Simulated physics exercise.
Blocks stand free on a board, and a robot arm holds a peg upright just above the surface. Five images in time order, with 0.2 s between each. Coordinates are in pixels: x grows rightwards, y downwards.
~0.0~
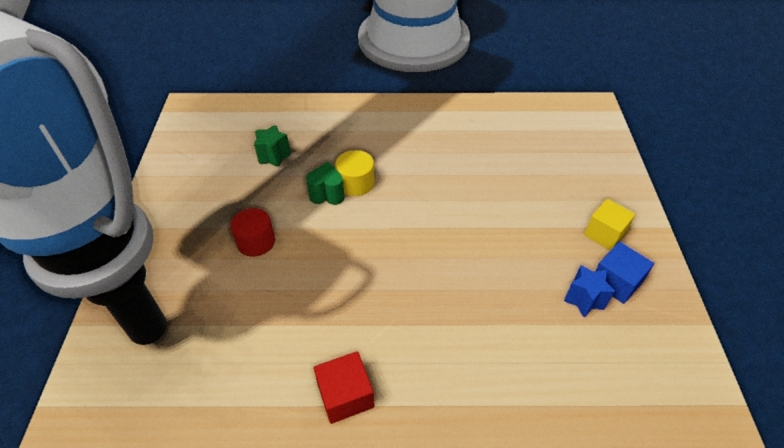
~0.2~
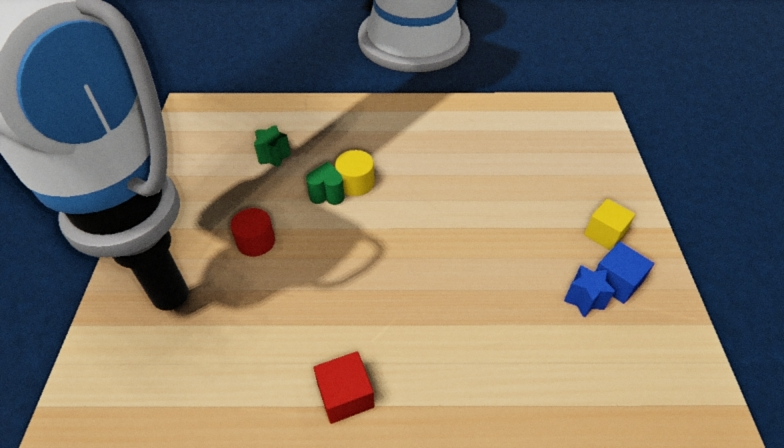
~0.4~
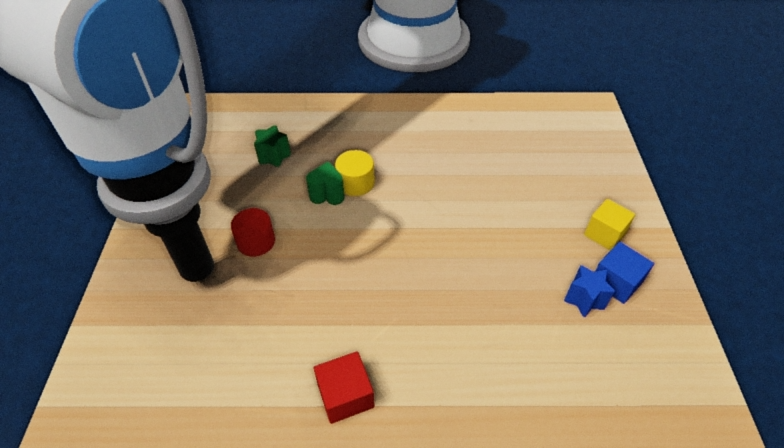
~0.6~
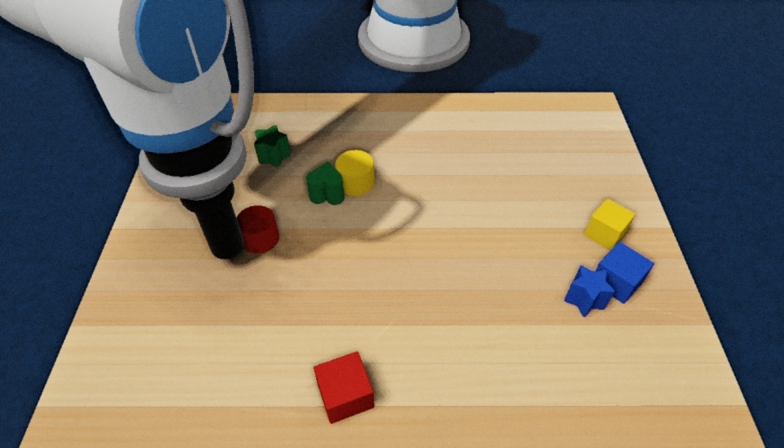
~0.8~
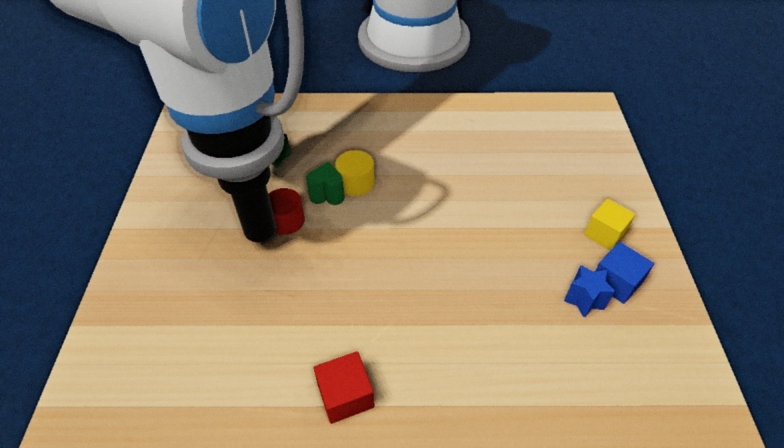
Robot arm moving its upright peg up and right across a wooden board, nudging a red cylinder toward green and yellow blocks.
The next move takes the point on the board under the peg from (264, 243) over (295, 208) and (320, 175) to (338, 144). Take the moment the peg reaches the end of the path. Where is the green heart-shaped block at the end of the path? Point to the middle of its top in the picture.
It is at (367, 126).
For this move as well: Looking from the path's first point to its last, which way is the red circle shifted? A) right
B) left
Correct choice: B.
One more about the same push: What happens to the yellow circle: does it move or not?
Once the peg is done, the yellow circle is in a new spot.
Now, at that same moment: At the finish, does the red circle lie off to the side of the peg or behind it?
Answer: Yes.
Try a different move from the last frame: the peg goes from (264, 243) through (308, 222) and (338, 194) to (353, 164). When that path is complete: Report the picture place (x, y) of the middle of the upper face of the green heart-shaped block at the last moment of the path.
My prediction: (328, 133).
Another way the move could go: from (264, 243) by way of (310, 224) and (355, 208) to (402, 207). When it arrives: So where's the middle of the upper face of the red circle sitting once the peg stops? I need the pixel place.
I predict (304, 178).
The first path, step by step. One third of the way, peg (293, 195); red circle (302, 164); green heart-shaped block (331, 157), turned 65° clockwise; yellow circle (366, 159).
Two thirds of the way, peg (318, 162); red circle (310, 133); green heart-shaped block (345, 141), turned 100° clockwise; yellow circle (366, 160).
At the end, peg (337, 132); green star block unmoved; red circle (311, 114); green heart-shaped block (367, 126), turned 180° clockwise; yellow circle (366, 160).
